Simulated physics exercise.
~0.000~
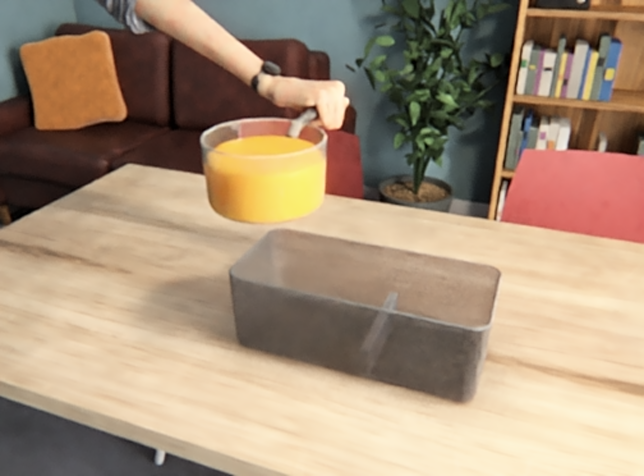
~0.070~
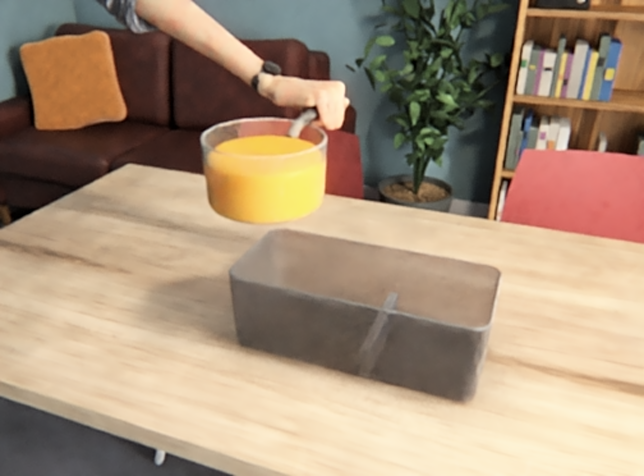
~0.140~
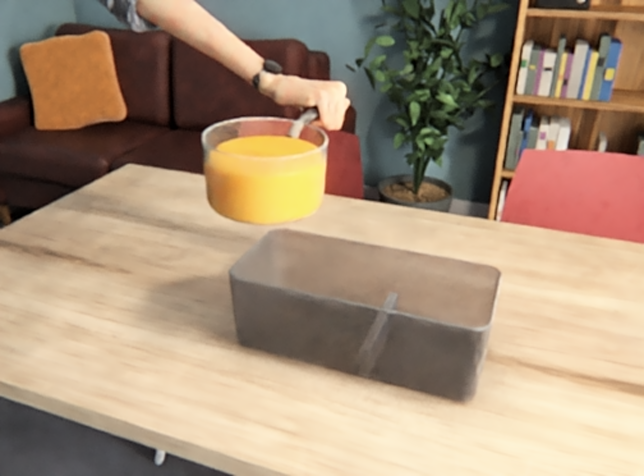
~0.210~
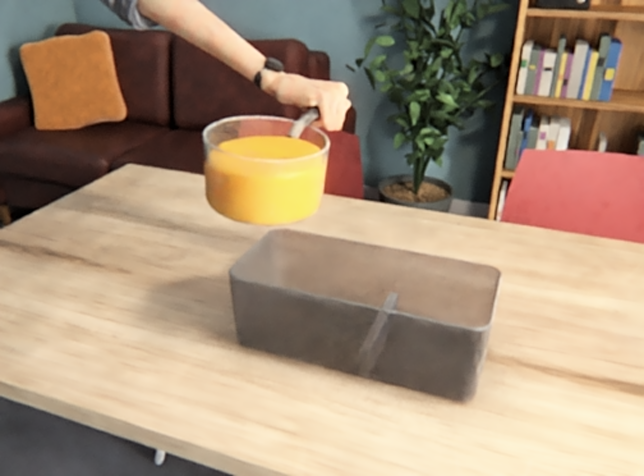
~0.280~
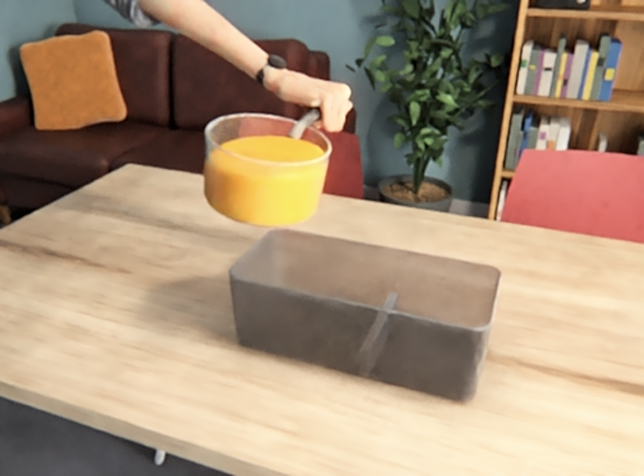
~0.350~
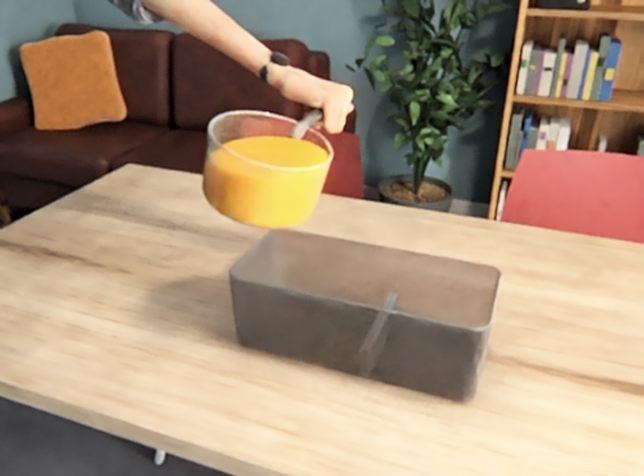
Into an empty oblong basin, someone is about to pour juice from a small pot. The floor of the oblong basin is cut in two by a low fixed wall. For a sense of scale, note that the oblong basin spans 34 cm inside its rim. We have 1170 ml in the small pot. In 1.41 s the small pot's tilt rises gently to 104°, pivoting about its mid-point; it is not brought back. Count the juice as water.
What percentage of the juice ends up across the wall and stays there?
About 31 per cent.
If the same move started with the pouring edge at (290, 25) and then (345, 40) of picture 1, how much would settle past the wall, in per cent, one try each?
I'd say 30 percent on the first go, 70 percent on the next.
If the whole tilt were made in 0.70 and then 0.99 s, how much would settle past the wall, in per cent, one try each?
15 and 20 %.
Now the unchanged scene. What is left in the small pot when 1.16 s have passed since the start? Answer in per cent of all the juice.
14 %.
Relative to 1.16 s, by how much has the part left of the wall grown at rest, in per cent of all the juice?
I'd put it near 20 percent.
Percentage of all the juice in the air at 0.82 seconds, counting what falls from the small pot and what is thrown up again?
It comes to about 24 percent.
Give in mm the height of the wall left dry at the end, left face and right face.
Some 14 mm on the left and 24 mm on the right.
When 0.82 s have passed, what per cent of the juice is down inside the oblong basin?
About 14%.
By 0.82 s the tilt is 65° and 62 per cent is still to pour, 10 is left of the wall and 4 right of it.
By 1.16 s the tilt is 96° and 14 per cent is still to pour, 49 is left of the wall and 28 right of it.
By 1.52 s the tilt is 104° and 1 per cent is still to pour, 68 is left of the wall and 30 right of it.
By 1.91 s the tilt is 104° and 0 per cent is still to pour, 68 is left of the wall and 31 right of it.
At rest 68 per cent lies left of the wall, 31 right of it and 1 outside.
